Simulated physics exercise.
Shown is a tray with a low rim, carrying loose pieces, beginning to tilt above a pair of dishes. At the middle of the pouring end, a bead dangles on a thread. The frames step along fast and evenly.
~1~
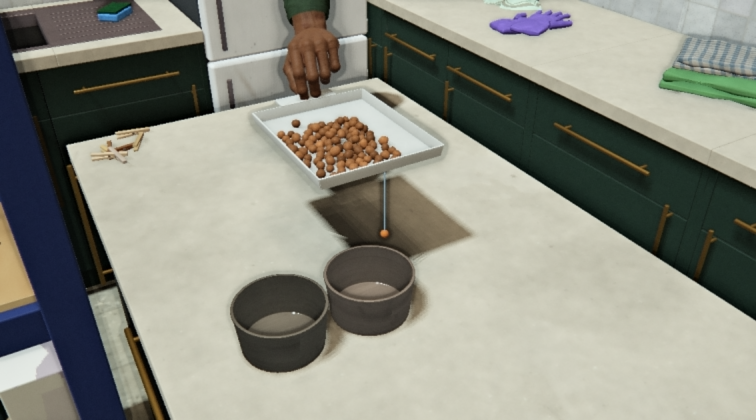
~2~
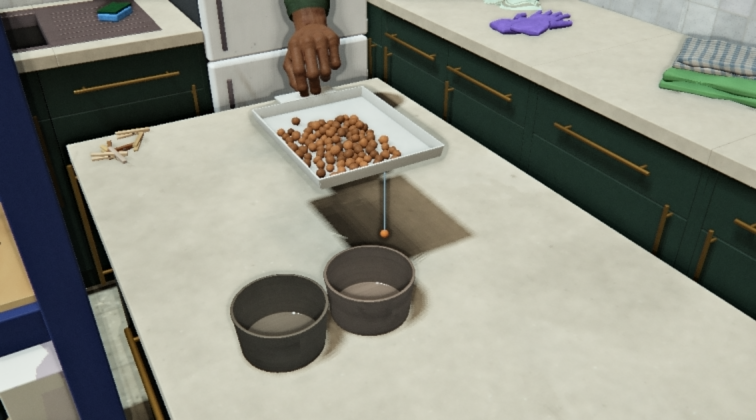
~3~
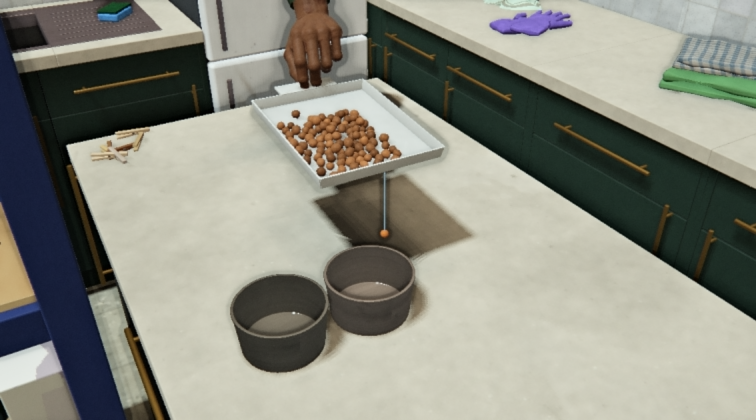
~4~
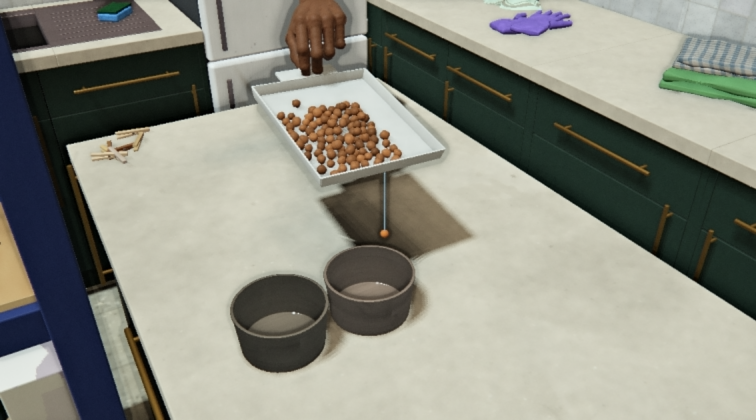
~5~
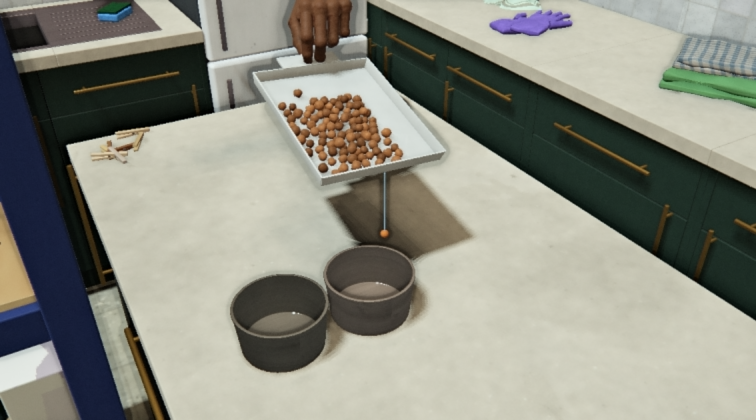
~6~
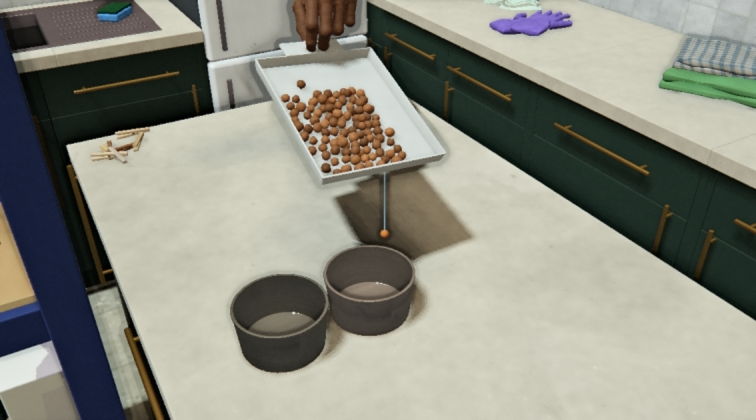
At the start, a hand holds a white tray of hazelnuts nearly level above a counter, with a bead hanging from its near edge and two empty dark dishes below. The hand then raises the far end, and the tray slants toward the viewer, lowest at the right corner, as some nuts shift slightly.
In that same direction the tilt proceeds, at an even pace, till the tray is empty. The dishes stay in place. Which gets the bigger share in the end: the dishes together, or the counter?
The counter gets the bigger share.
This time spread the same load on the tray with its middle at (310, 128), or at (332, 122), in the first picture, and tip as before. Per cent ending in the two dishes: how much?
Roughly 20 and 20 percent, in that order.
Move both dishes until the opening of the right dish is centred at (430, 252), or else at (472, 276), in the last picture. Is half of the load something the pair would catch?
For the earlier try a larger portion is kept, for the later one a smaller portion.
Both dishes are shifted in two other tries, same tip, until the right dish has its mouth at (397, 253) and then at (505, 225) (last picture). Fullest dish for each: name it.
One: The right-side dish. Two: The left-side dish.
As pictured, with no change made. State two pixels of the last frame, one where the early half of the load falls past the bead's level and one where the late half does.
First close to (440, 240), next close to (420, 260).
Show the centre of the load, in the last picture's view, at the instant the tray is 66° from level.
The load's middle is around (385, 139).
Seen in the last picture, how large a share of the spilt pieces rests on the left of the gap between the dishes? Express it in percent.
Left share: Some 0 per cent.
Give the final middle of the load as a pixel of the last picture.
Somewhere around (439, 290) in the final view.
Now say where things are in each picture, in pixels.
In the first frame, corners of the pouring end at (320, 178) and (441, 144), level; middle of the load at (336, 141), hazelnuts; left dish at (300, 348); right dish at (392, 312); bead on its thread at (385, 234).
In the second frame, corners of the pouring end at (320, 178) and (441, 145), level; middle of the load at (336, 140).
In the third frame, corners of the pouring end at (321, 177) and (442, 146), tipped barely, lowest at the right corner; middle of the load at (336, 136).
In the fourth frame, corners of the pouring end at (322, 176) and (442, 148), tipped a little, lowest at the right corner; middle of the load at (337, 131).
In the fifth frame, corners of the pouring end at (323, 176) and (443, 150), tipped clearly, lowest at the right corner; middle of the load at (339, 127).
In the sixth frame, corners of the pouring end at (324, 175) and (443, 152), tipped clearly, lowest at the right corner; middle of the load at (342, 124), about a quarter on the move; left dish at (300, 348); right dish at (392, 312).
Soon after the last picture, tray tipped steeply; nearly all on the tray; a stray few in the right dish; a stray few in the air.
A little later, tray tipped past a quarter turn; nearly all on the tray; a small part outside both.
Later still, tray tipped past a quarter turn; about a quarter in the right dish; most outside both.
At rest, tray tipped past a quarter turn; none in the left dish; about a quarter in the right dish; most outside both.
